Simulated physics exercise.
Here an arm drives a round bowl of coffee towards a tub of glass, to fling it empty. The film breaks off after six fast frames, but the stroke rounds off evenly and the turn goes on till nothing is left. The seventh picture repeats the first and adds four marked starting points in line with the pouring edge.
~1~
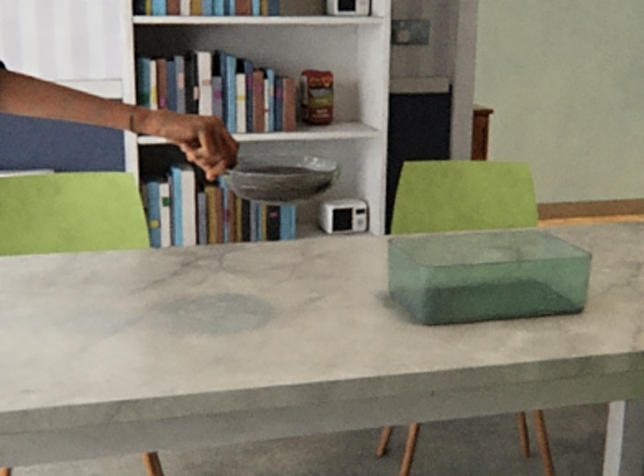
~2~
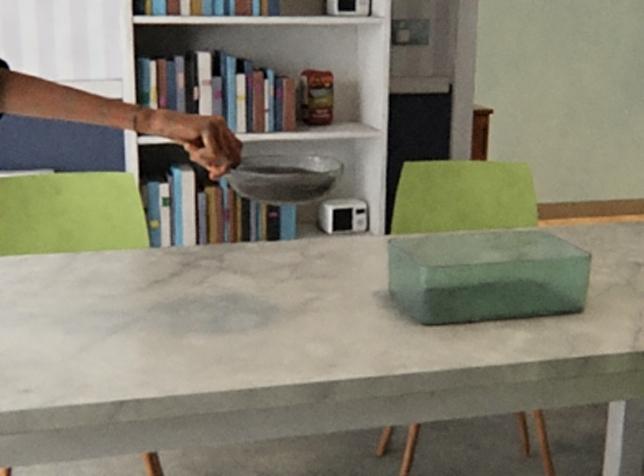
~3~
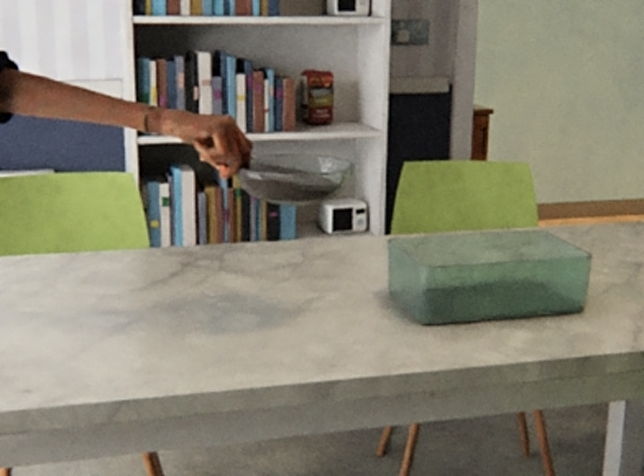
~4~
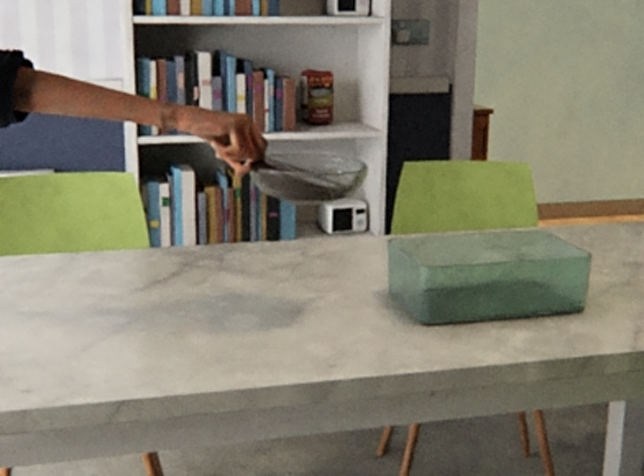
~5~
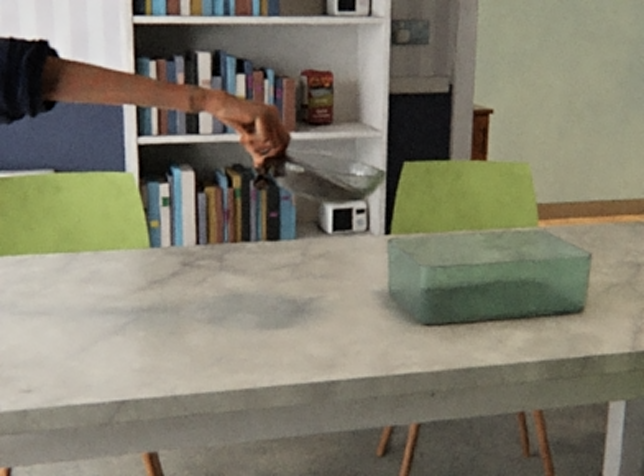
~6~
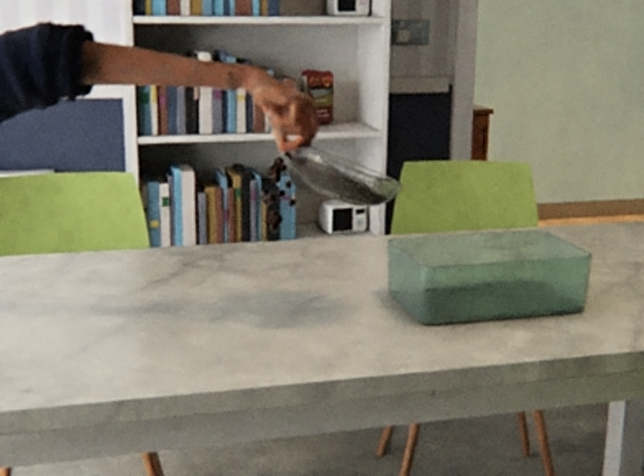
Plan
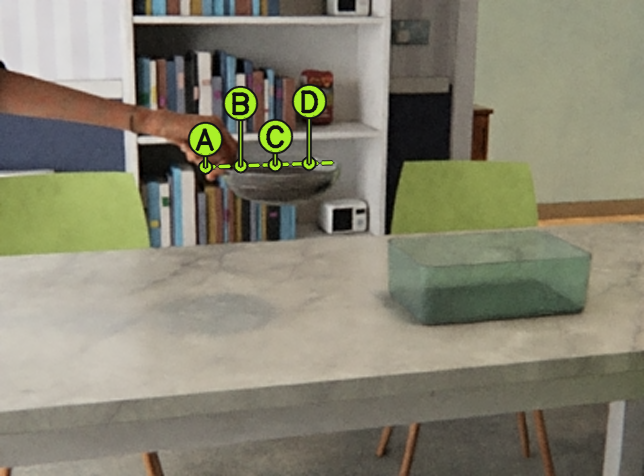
A clear round bowl of coffee, held by a hand at its left edge, moved right above the table toward a green glass tub, then tilted down to the right as dark coffee slopped over its rim.
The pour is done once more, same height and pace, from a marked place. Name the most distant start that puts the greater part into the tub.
Place C just does it.
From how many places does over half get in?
Two.
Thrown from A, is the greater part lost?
Yes, it does.
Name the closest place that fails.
The answer is B.
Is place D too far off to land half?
No, not at all.
On the marked copy, A at (205, 167); B at (240, 165); C at (275, 164); D at (309, 163).
With A, about 0 % lands in the tub, 96 % falls short and 3 % goes beside or beyond.
With B, about 23 % lands in the tub, 69 % falls short and 8 % goes beside or beyond.
With C, about 69 % lands in the tub, 24 % falls short and 7 % goes beside or beyond.
With D, about 85 % lands in the tub, 8 % falls short and 7 % goes beside or beyond.
